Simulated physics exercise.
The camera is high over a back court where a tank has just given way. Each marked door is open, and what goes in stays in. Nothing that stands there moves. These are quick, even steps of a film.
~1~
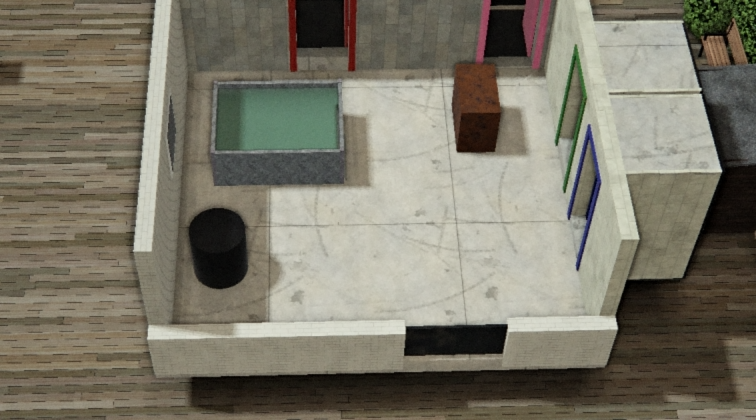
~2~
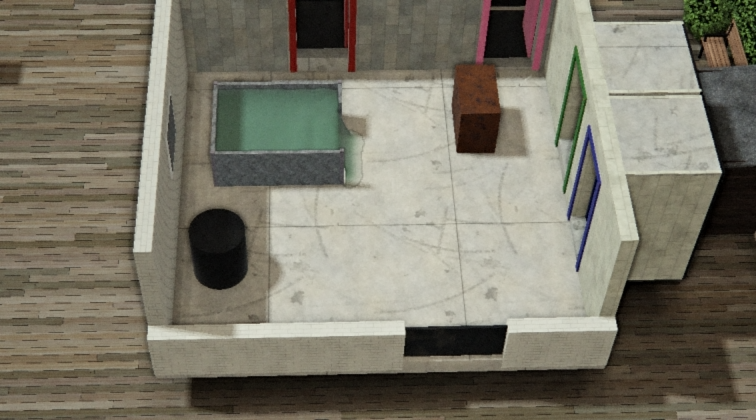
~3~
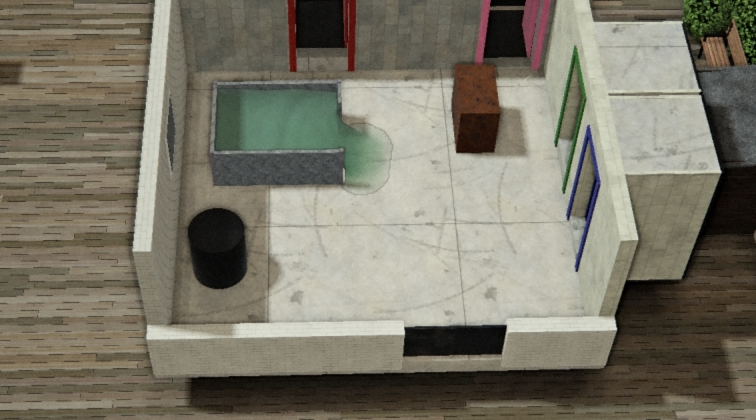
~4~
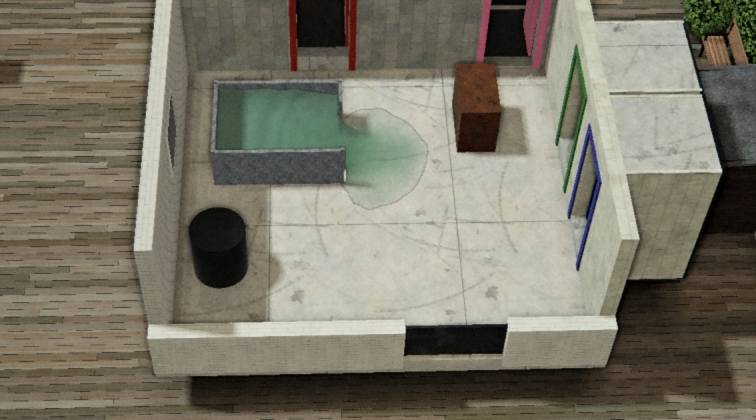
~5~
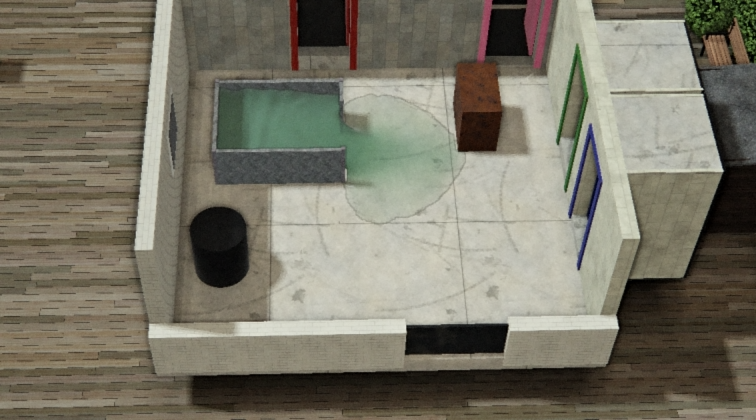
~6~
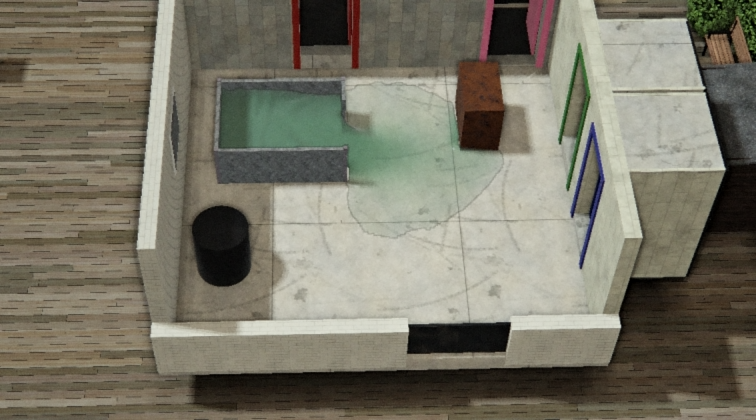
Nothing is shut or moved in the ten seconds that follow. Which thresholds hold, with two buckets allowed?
One by one: The blue door takes more than that; the red door stays under that; the pink door takes more than that; the green door stays under that.
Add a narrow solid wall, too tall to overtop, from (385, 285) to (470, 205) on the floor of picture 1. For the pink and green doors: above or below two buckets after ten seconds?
Then: Pink passes that mark, green is over.
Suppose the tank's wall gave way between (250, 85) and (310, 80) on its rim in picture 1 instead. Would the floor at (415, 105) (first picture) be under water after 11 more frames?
There: Wet.
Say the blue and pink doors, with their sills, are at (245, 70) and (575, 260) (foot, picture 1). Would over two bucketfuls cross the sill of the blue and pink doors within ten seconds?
In short: The blue door keeps below it; the pink door goes over.
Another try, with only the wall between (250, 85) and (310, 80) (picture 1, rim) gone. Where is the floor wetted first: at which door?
The one in red.
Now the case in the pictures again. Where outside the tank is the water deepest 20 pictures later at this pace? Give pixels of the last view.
Around (581, 331).
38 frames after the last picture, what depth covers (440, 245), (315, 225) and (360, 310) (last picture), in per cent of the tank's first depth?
Roughly 6, 4 and 6 per cent, in turn.
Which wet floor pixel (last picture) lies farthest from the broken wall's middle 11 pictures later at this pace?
I would point to (583, 341).
A moment on, water covers 30 % of the floor; the blue door not reached, the red door not reached, the pink door not reached, the green door wet at the sill, nothing in.
Next, water covers 45 % of the floor; the blue door under two buckets in, the red door not reached, the pink door wet at the sill, nothing in, the green door under two buckets in.
Then, water covers 55 % of the floor; the blue door over two buckets in, the red door wet at the sill, nothing in, the pink door under two buckets in, the green door under two buckets in.
Later, water covers 90 % of the floor; the blue door over two buckets in, the red door wet at the sill, nothing in, the pink door over two buckets in, the green door under two buckets in.
In the end, water covers 95 % of the floor; the blue door over two buckets in, the red door wet at the sill, nothing in, the pink door over two buckets in, the green door under two buckets in.
